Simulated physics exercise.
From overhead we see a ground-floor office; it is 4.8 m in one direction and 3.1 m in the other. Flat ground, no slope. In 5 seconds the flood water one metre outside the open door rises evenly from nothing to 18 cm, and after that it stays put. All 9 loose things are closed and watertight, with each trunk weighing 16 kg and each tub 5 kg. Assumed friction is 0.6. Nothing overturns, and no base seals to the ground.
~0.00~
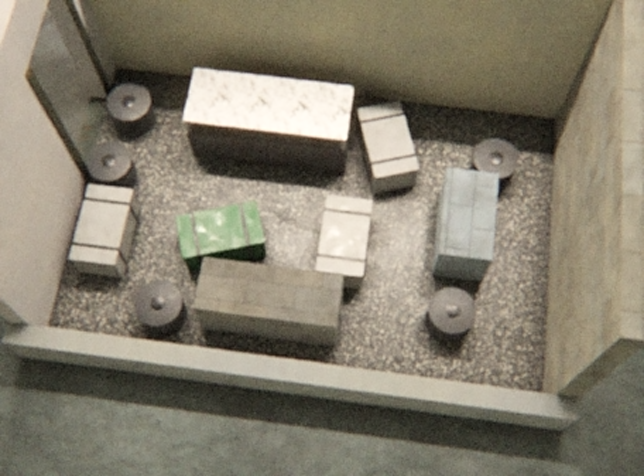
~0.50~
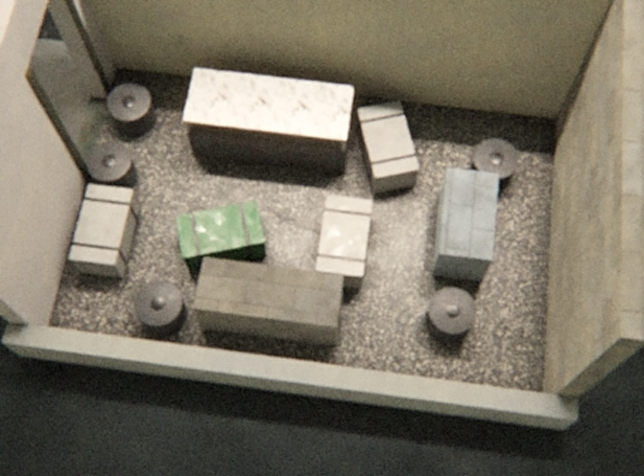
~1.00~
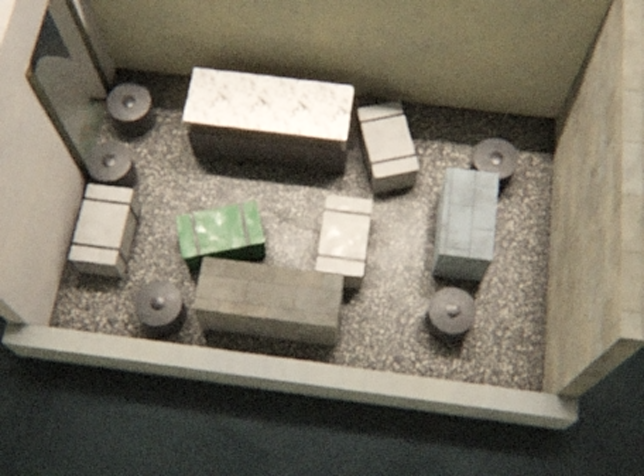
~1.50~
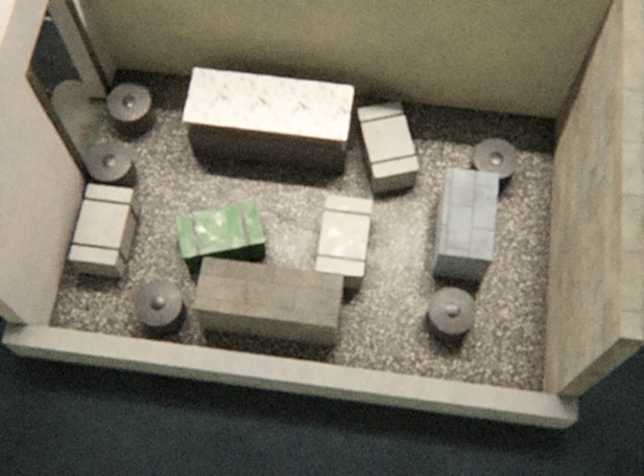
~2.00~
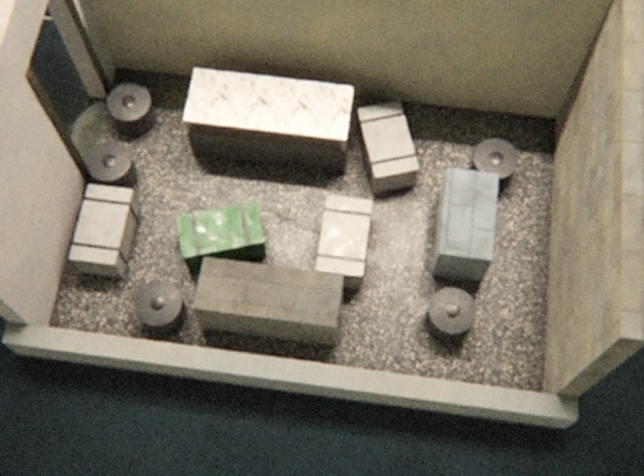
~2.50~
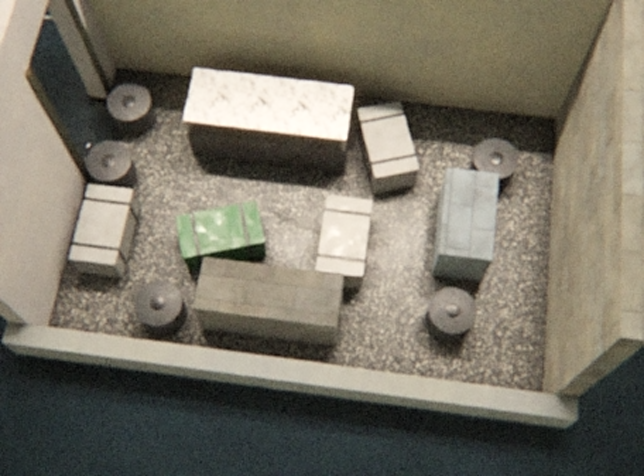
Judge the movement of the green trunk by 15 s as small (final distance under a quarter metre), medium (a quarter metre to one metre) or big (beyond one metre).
It is big.
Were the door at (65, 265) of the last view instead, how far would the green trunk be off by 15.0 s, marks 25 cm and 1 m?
Green trunk: Long trip.
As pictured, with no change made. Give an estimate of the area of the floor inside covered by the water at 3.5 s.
I'd estimate close to 1.0 m2.
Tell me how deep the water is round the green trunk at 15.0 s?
Roughly 9 cm at that moment.
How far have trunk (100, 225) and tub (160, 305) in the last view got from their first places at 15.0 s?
Shifts: 100 cm / 120 cm.
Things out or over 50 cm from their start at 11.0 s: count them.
By my tally, 5.
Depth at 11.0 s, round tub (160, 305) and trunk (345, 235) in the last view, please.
Some 6 cm at the first, some 6 cm at the second.
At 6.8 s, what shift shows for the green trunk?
By then it has shifted roughly 10 cm.
After 3.5 s the green trunk is near (220, 229), 0.0 m from its start, aground; 0 afloat.
After 6.8 s the green trunk is near (223, 241), 0.1 m from its start, aground; 2 afloat.
After 11.0 s the green trunk is near (266, 248), 0.5 m from its start, afloat; 8 afloat.
After 15.0 s the green trunk is near (398, 170), 1.8 m from its start, afloat; 9 afloat.
